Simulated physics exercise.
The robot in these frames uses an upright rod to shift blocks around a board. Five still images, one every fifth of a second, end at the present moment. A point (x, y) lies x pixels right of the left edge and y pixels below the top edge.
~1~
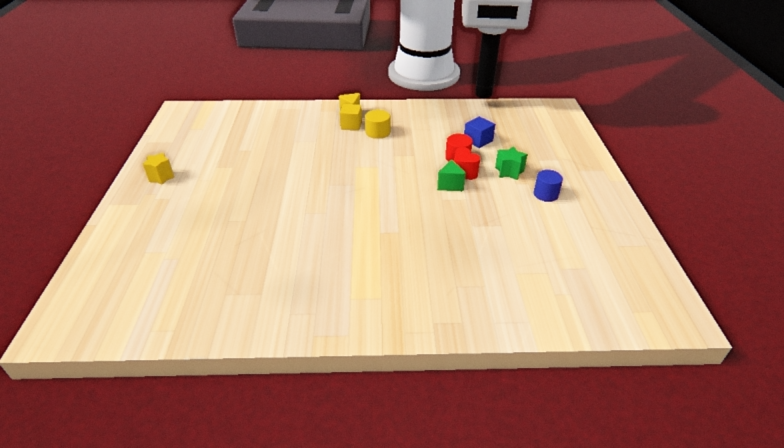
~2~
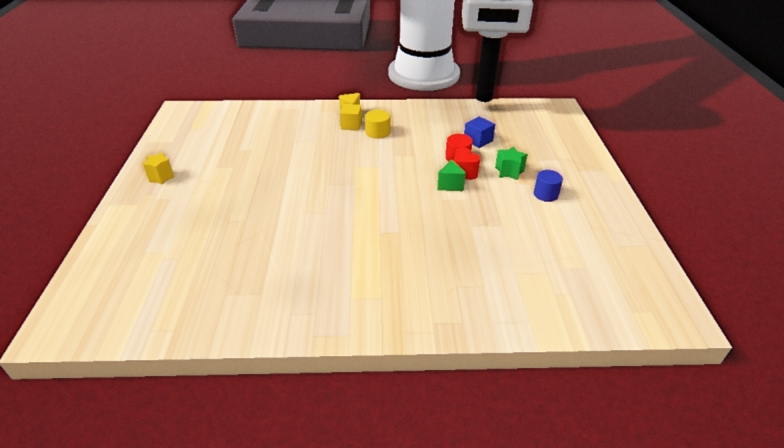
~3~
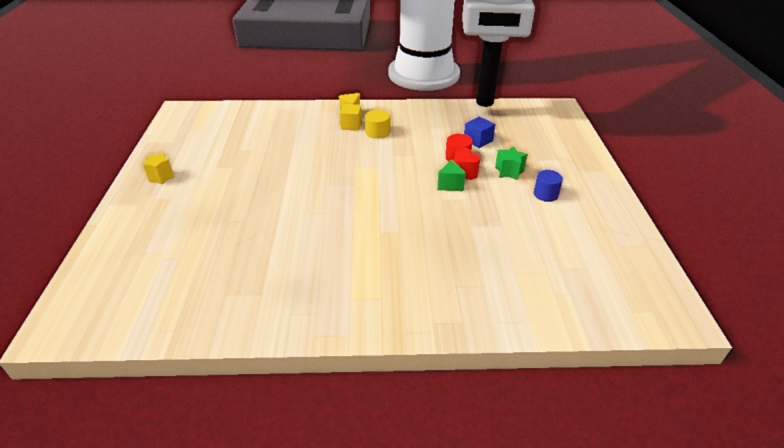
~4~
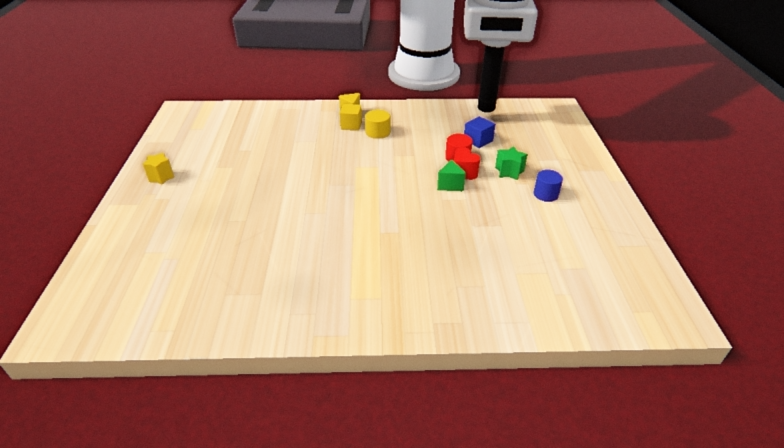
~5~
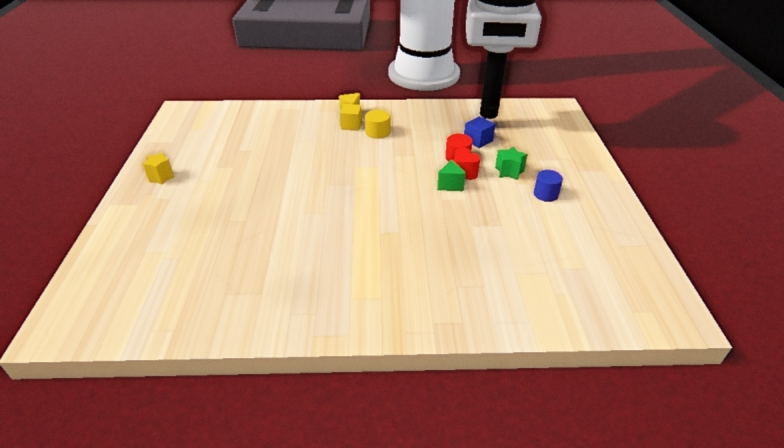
On a light wooden board, a robot's upright black rod edging slightly forward near a blue block, the coloured blocks staying still.
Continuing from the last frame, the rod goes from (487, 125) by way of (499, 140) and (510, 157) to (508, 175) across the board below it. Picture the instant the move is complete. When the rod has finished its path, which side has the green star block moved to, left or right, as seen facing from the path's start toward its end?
Shifts right.
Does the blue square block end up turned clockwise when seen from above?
The answer is yes.
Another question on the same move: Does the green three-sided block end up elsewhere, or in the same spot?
The green three-sided block will stay where it stands.
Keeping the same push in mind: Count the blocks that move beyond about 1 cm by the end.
It's going to be one.
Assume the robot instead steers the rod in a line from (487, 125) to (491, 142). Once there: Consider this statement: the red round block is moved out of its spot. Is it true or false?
That is false.
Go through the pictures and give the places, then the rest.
Rod's lower end at (484, 95); green three-sided block at (452, 168); red heart block at (466, 155); blue square block at (481, 123); green star block at (513, 154), in the first frame.
Rod at (484, 99); blocks still, in the second frame.
Rod at (485, 104); blocks still, in the third frame.
Rod at (486, 109); blocks still, in the fourth frame.
Rod at (489, 115); green three-sided block at (452, 168); red heart block at (466, 155); blue square block at (481, 123); green star block at (513, 154), in the fifth frame.
The first path, step by step. One third of the way, rod at (501, 130); blue square block at (481, 125), turned 20° clockwise.
Two thirds of the way, rod at (512, 147); blue square block at (481, 125), turned 25° clockwise.
At the end, rod at (510, 164); green three-sided block still; red heart block still; blue square block at (481, 125), turned 25° clockwise; green star block at (510, 171).
